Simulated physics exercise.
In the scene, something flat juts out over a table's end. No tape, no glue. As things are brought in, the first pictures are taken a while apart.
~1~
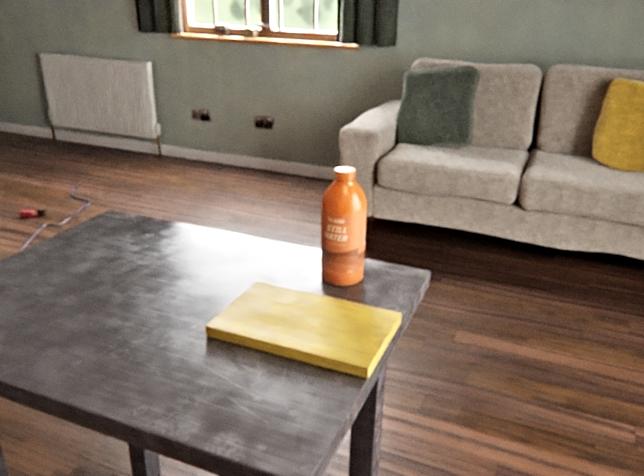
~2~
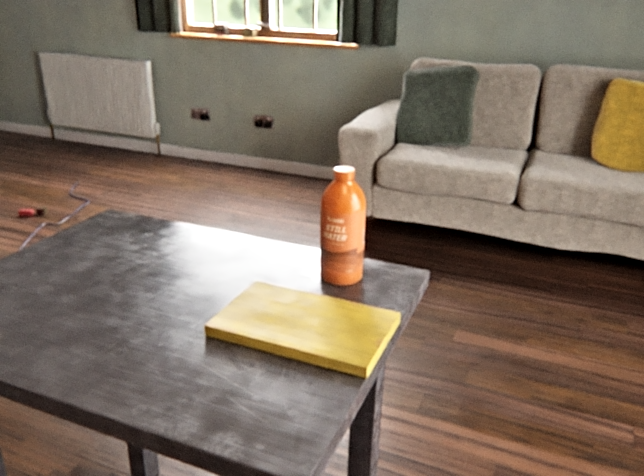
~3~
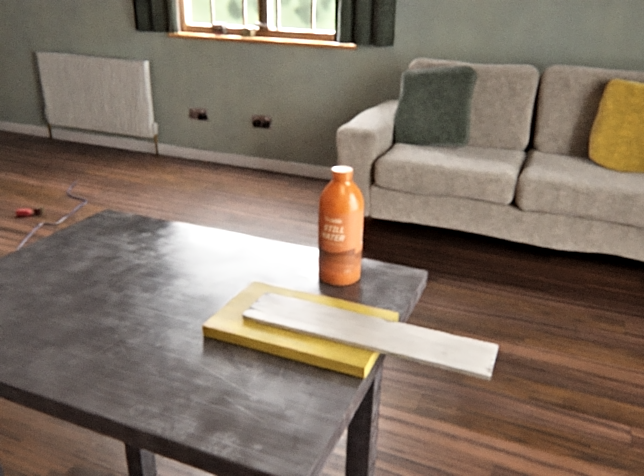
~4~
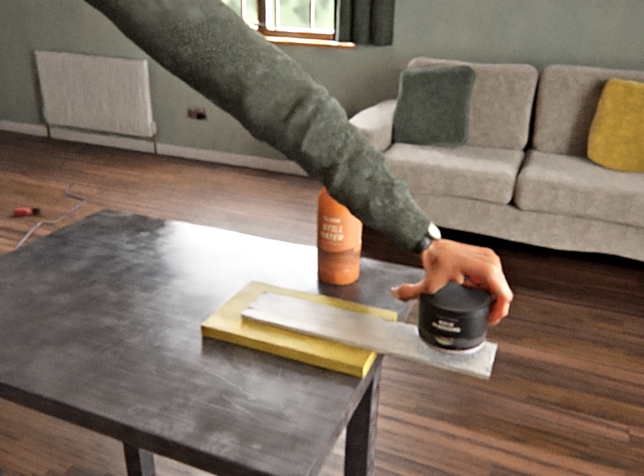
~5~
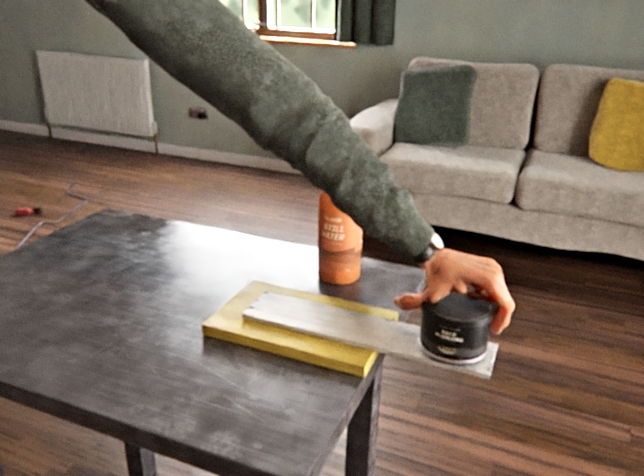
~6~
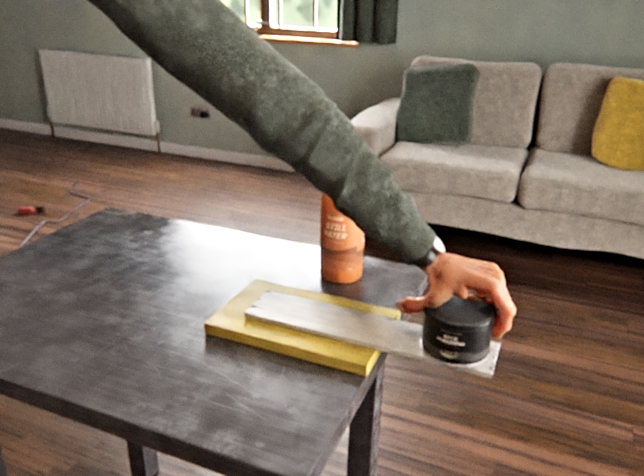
On a dark table, a hand lowers a black tub onto a jutting white plank.
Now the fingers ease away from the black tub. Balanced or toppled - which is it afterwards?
My guess is it will tumble off.
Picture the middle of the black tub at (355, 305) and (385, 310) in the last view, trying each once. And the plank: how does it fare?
First case: It stays put; second case: It stays put.
Then, 0.60 s later than the last frame, white plank and black tub now down on the floor or falling.
Then, 0.80 s later than the last frame, things are still on the move.
When it is over, down on the floor or falling, white plank and black tub; the other 2 as before. The plank comes down.
